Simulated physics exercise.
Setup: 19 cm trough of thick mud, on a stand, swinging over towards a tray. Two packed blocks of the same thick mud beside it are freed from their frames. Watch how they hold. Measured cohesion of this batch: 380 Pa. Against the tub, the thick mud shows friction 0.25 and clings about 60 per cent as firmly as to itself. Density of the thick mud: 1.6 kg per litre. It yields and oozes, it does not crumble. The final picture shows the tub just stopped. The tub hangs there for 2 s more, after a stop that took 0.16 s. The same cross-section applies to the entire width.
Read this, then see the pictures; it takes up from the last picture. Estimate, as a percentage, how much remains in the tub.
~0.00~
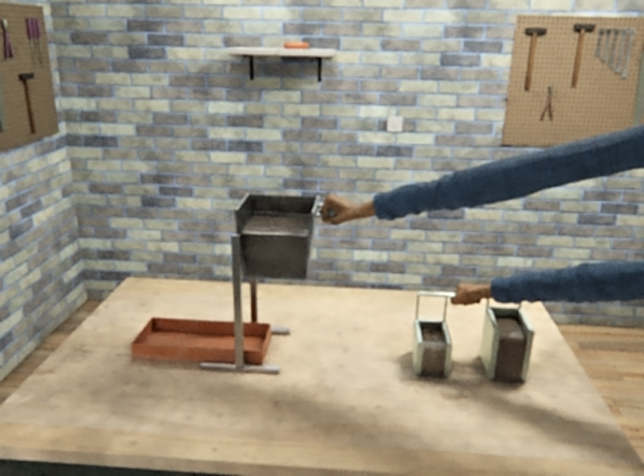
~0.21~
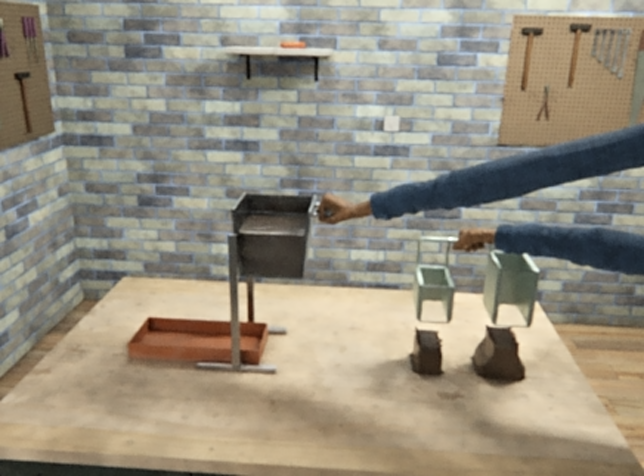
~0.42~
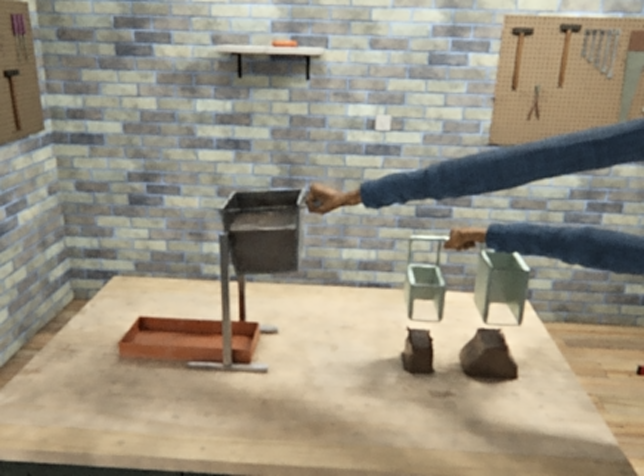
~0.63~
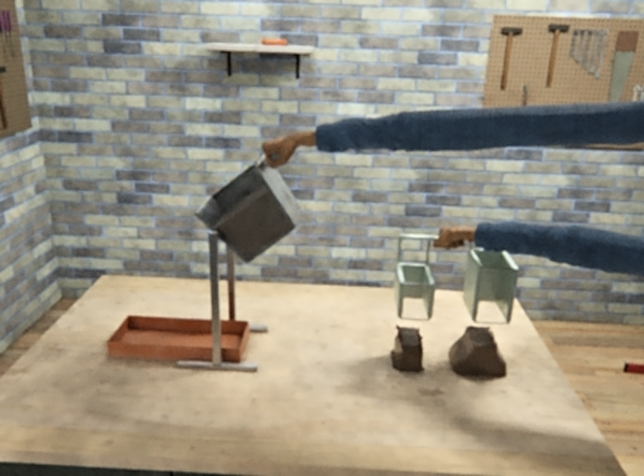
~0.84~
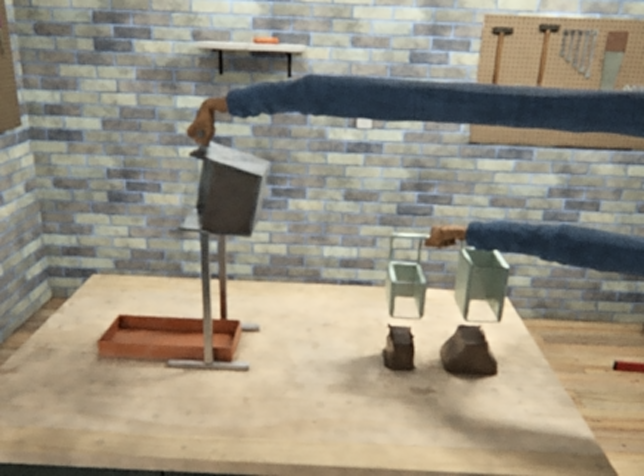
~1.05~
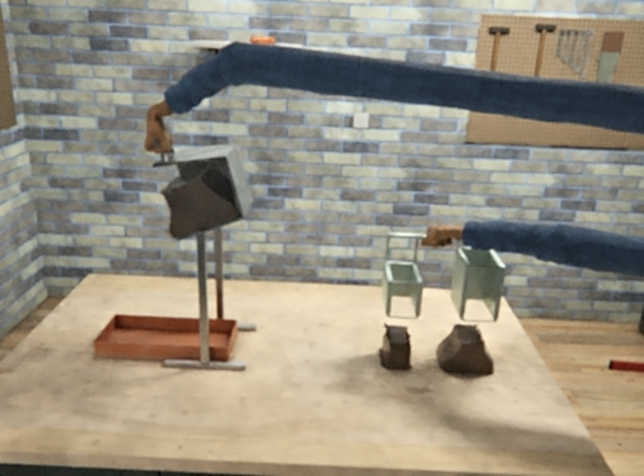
Roughly 0 per cent remains.
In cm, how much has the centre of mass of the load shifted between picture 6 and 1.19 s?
About 11 cm.
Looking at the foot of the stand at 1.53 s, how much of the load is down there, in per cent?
75 per cent.
After 1.19 s, the tub is at 105 degrees and holds 43 %.
After 1.36 s, the tub is at 105 degrees and holds 9 %.
After 1.53 s, the tub is at 105 degrees and holds 0 %.
After 1.70 s, the tub is at 105 degrees and holds 0 %.
After 3.05 s, at the end, the tub is at 105 degrees and holds 0 %.
